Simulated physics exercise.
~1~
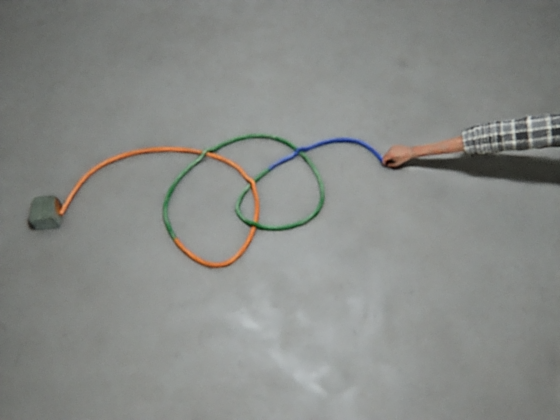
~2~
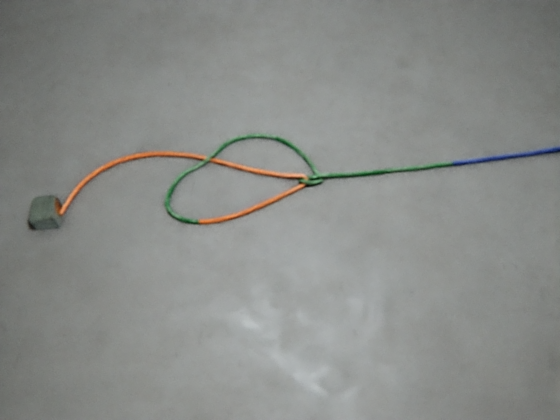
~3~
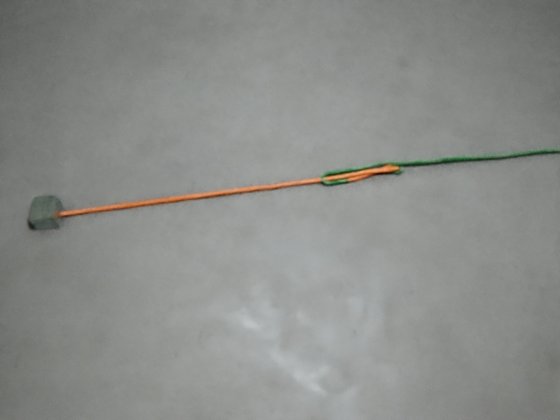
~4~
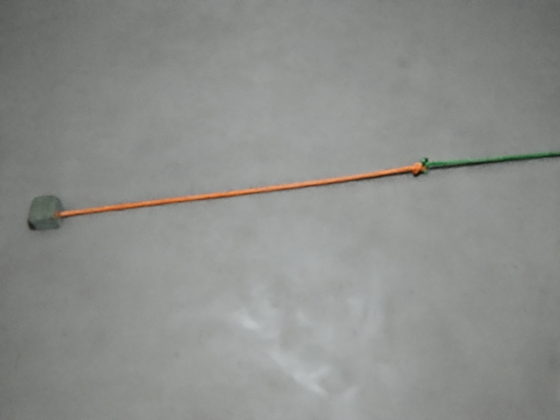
On a plain grey floor, a rope coloured orange, green and blue lies in overlapping loops, its left end held at a small grey-green block. At the right, a hand reaching from a checked sleeve holds the blue end. The rope is drawn to the right, and the hand passes out of view as the loops shrink to a single teardrop shape. The blue part then leaves the view too, while the orange part straightens and the loop narrows to a slim sliver. Finally the rope stretches taut, with a small tight knot where orange meets green.
